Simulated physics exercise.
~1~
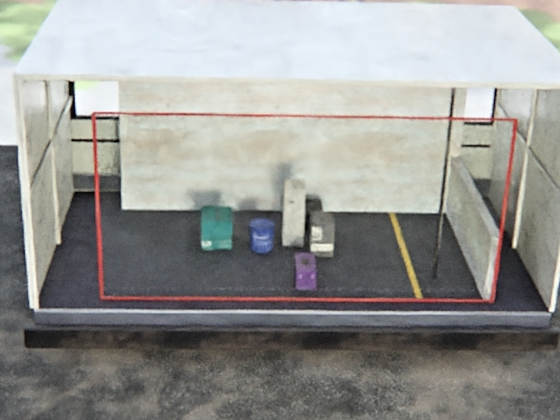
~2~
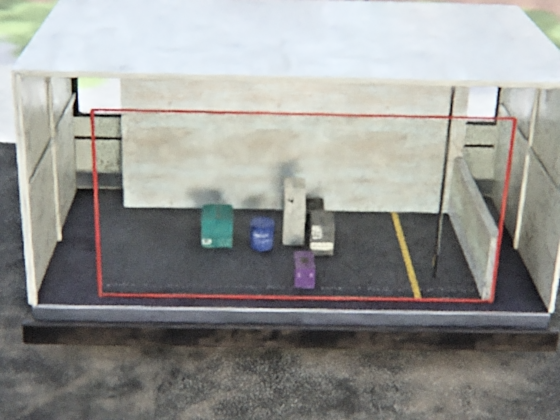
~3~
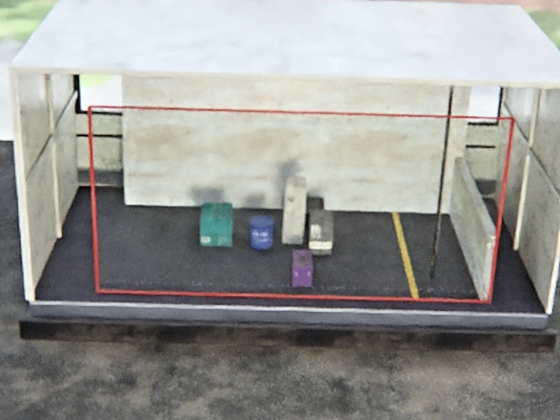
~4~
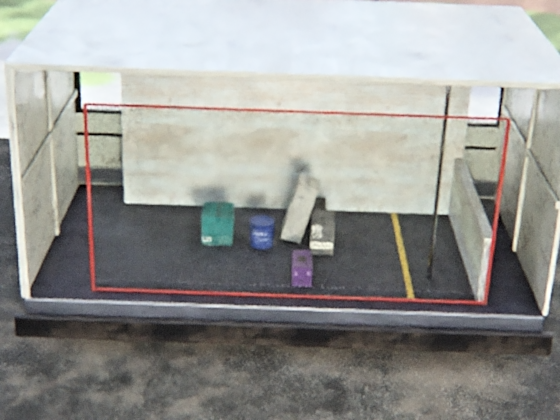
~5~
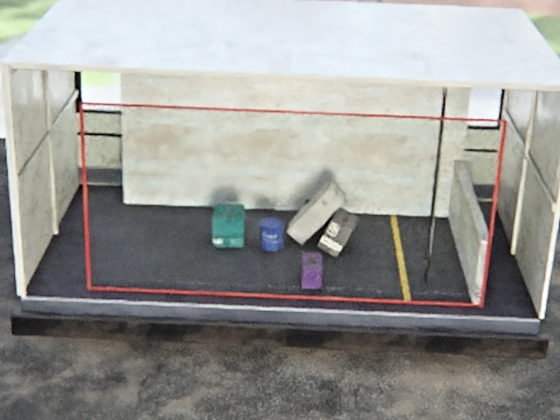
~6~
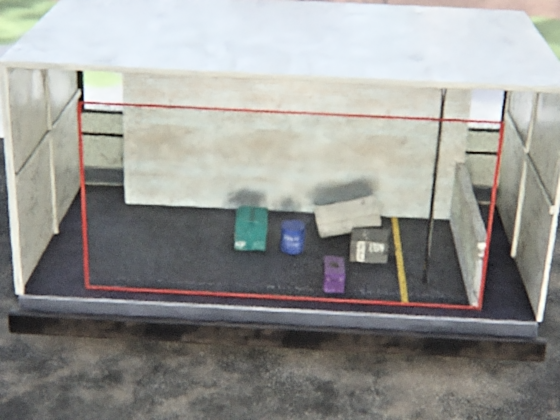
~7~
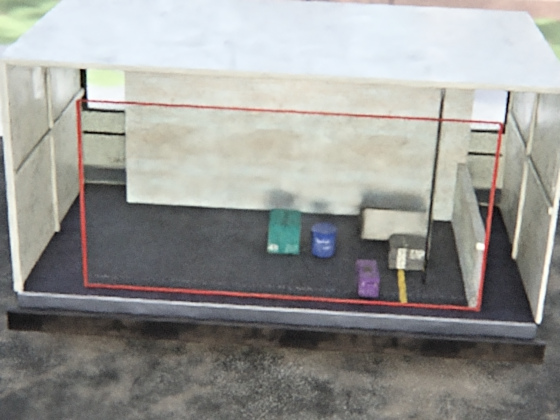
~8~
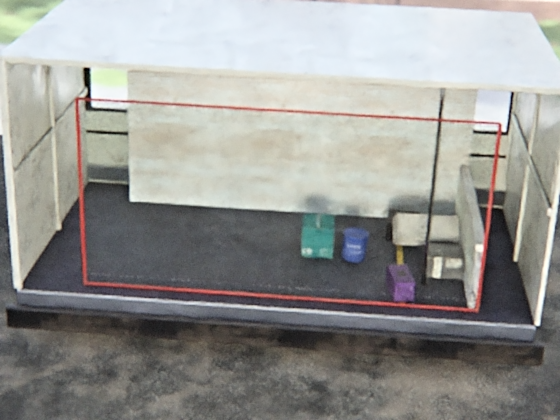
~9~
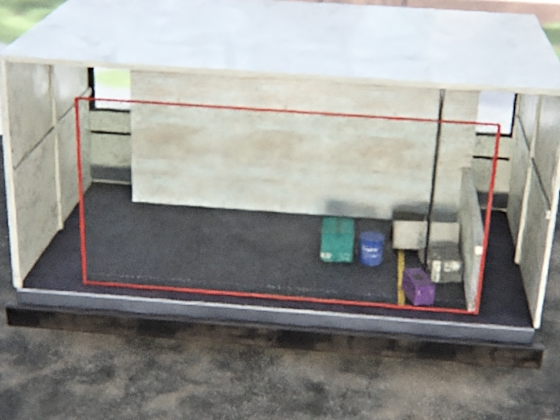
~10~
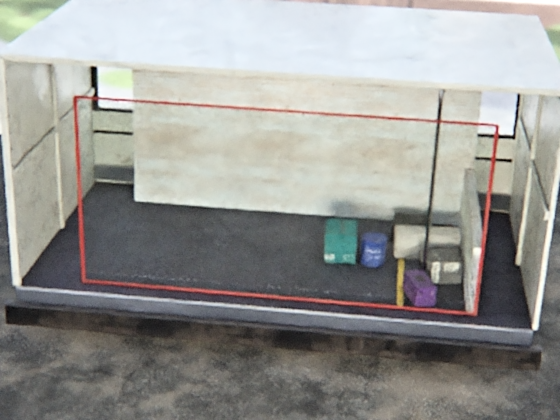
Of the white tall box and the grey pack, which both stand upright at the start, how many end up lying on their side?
Two of them do, as both the white tall box and the grey pack are lying on their sides at the end.
